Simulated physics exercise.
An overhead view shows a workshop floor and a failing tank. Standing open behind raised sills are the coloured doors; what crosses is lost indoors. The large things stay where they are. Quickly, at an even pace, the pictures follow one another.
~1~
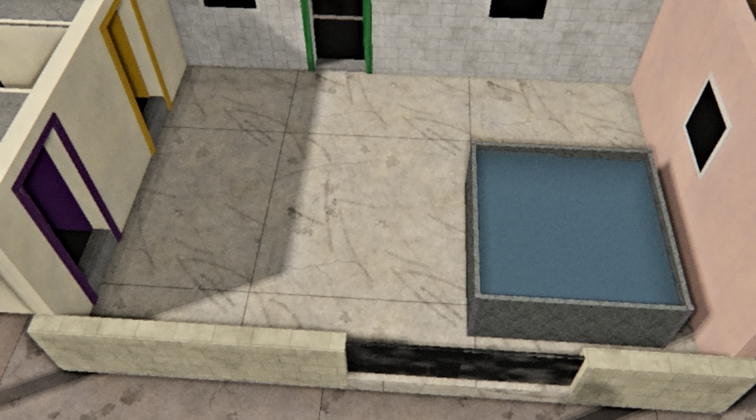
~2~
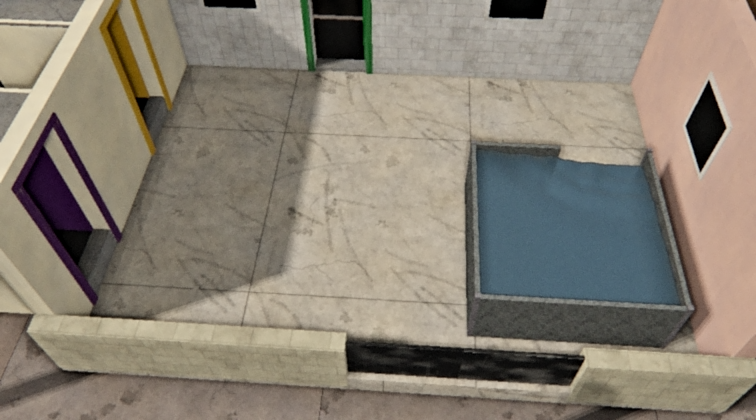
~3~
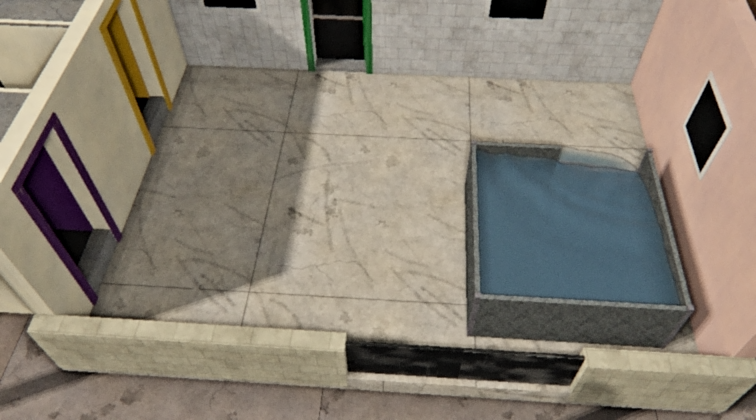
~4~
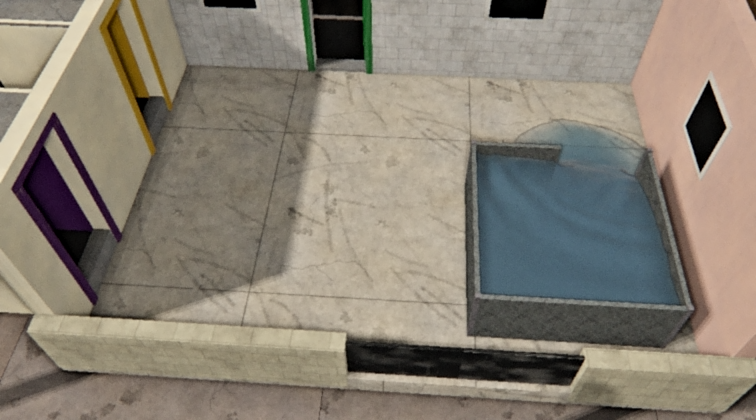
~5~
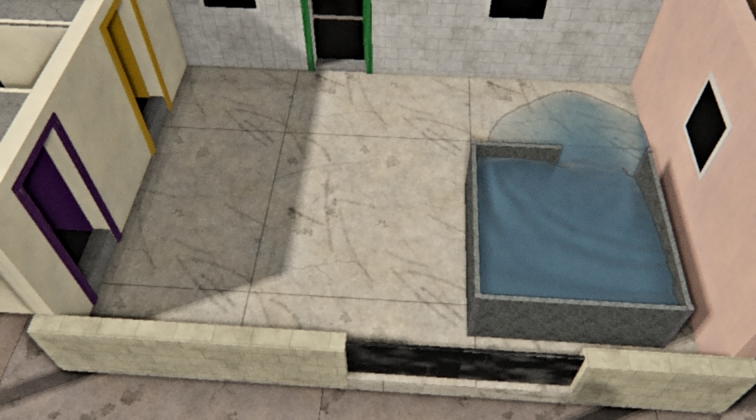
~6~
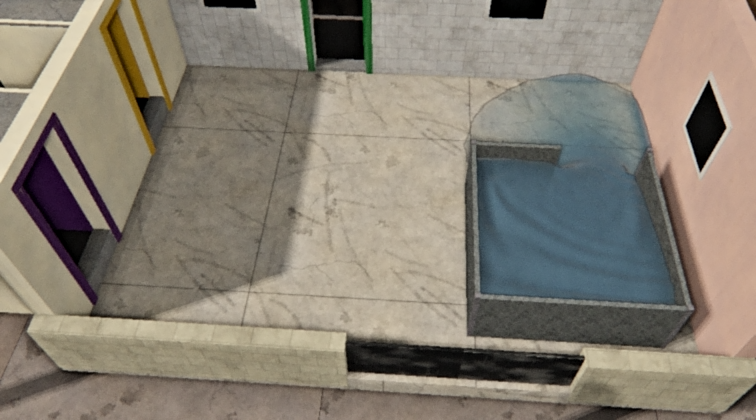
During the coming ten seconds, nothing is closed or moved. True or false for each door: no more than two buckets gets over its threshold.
The yellow door - true; the green door - true; the purple door - true.
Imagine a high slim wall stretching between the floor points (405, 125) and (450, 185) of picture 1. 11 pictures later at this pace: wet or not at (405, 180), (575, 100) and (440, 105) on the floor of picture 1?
First spared, then soaked, then soaked.
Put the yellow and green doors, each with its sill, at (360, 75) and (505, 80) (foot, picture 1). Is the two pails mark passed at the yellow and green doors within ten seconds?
Note: Yellow door remains short of it; green door crosses the line.
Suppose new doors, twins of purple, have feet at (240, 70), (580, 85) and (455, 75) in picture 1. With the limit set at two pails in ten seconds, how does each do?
Taken in sequence, they go: Not exceeded, exceeded, not exceeded.
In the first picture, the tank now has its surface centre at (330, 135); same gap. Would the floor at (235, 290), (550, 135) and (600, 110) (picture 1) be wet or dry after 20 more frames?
I'd call them still dry, watered and watered, in the order asked.
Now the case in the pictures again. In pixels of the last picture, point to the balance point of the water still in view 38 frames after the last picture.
About (422, 188).
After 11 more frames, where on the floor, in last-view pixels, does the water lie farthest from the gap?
My guess is roughly (308, 71).
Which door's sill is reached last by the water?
It would be the purple-painted one.
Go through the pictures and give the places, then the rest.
Still water in the open tank at (570, 221), in the first picture.
Water pours out on the open tank's far side and has run to a hidden place, in the second picture.
The front is at a hidden place, out from the gap on the open tank's far side, in the third picture.
The front is at (561, 123), out from the gap on the open tank's far side, in the fourth picture.
The front is at (567, 94), out from the gap on the open tank's far side, in the fifth picture.
The front is at (608, 84), out from the gap on the open tank's far side, in the sixth picture.
A moment on, water covers 20 % of the floor; the yellow door not reached, the green door not reached, the purple door not reached.
Next, water covers 25 % of the floor; the yellow door not reached, the green door wet at the sill, nothing in, the purple door not reached.
Then, water covers 65 % of the floor; the yellow door wet at the sill, nothing in, the green door wet at the sill, nothing in, the purple door not reached.
Later, water covers 90 % of the floor; the yellow door wet at the sill, nothing in, the green door under two buckets in, the purple door wet at the sill, nothing in.
In the end, water covers 100 % of the floor; the yellow door wet at the sill, nothing in, the green door under two buckets in, the purple door wet at the sill, nothing in.
